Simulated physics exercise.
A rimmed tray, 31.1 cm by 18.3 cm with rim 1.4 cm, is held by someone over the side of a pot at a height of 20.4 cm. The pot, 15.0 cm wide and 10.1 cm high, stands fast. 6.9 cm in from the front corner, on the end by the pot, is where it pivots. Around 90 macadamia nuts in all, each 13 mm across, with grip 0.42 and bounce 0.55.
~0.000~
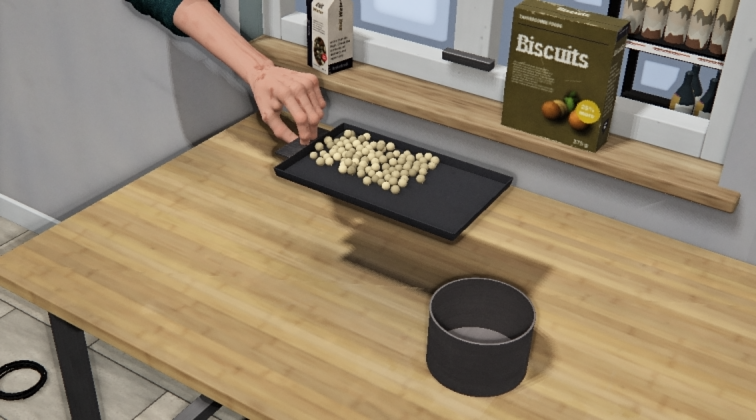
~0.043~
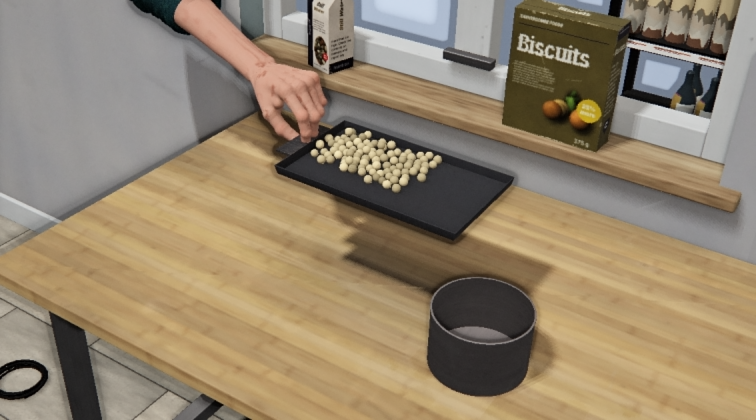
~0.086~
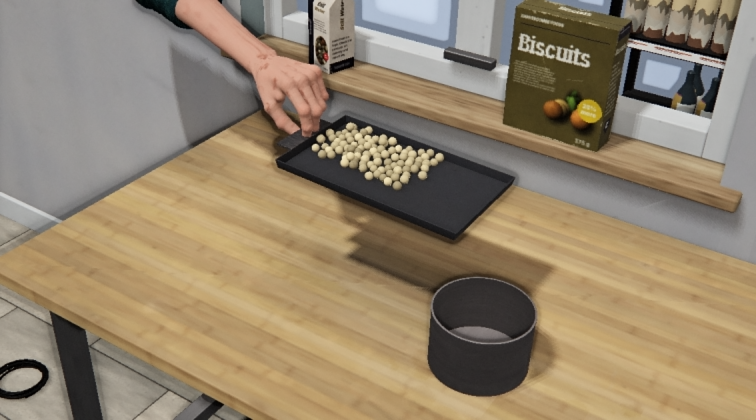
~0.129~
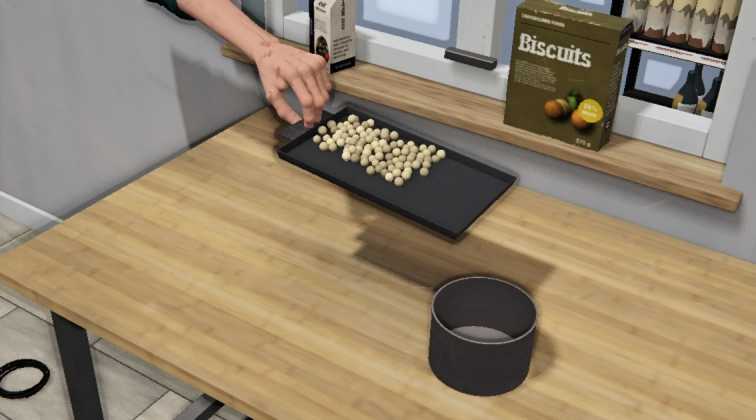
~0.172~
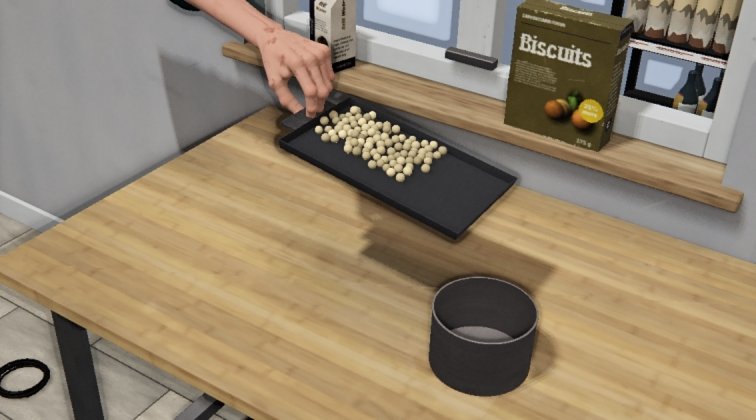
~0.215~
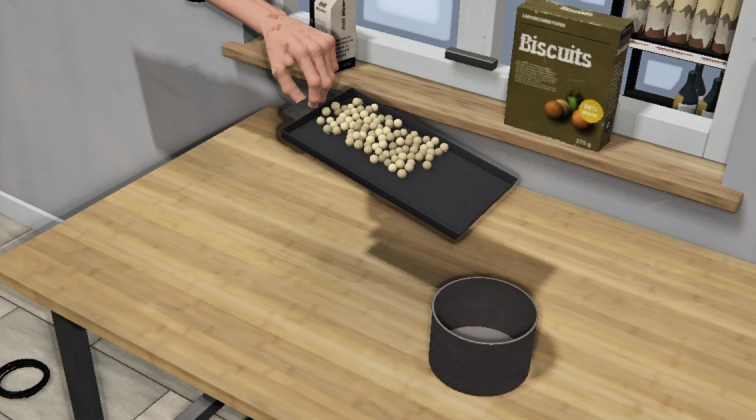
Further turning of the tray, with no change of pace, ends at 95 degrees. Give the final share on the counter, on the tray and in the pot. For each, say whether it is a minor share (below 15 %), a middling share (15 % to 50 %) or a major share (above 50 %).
One by one: Counter: Probably over half of it; tray: Probably a low amount; pot: Probably an intermediate amount.
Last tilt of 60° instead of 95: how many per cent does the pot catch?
15 per cent.
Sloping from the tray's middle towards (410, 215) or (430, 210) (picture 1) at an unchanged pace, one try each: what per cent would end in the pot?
Roughly 80 % for the first direction, roughly 95 % for the second.
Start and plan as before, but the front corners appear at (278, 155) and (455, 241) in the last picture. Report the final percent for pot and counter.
Pot: 35, counter: 65.
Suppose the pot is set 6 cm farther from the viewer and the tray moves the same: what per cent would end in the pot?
Expect something close to 60 per cent.
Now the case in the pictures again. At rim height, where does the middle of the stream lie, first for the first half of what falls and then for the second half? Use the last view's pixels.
Early: About (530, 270); late: About (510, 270).
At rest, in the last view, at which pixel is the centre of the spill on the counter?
At about (551, 321).
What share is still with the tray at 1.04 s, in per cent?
Around 55 percent.
Then, at 0.71 s, tilt 52 degrees; the tray holds 95 %, the pot 0 %.
After 1.04 s, tilt 78 degrees; the tray holds 55 %, the pot 10 %.
After 1.46 s, tilt 95 degrees; the tray holds 0 %, the pot 20 %.
In the end, at 2.7 s, counter 75 %, tray 0 %, pot 25 %.
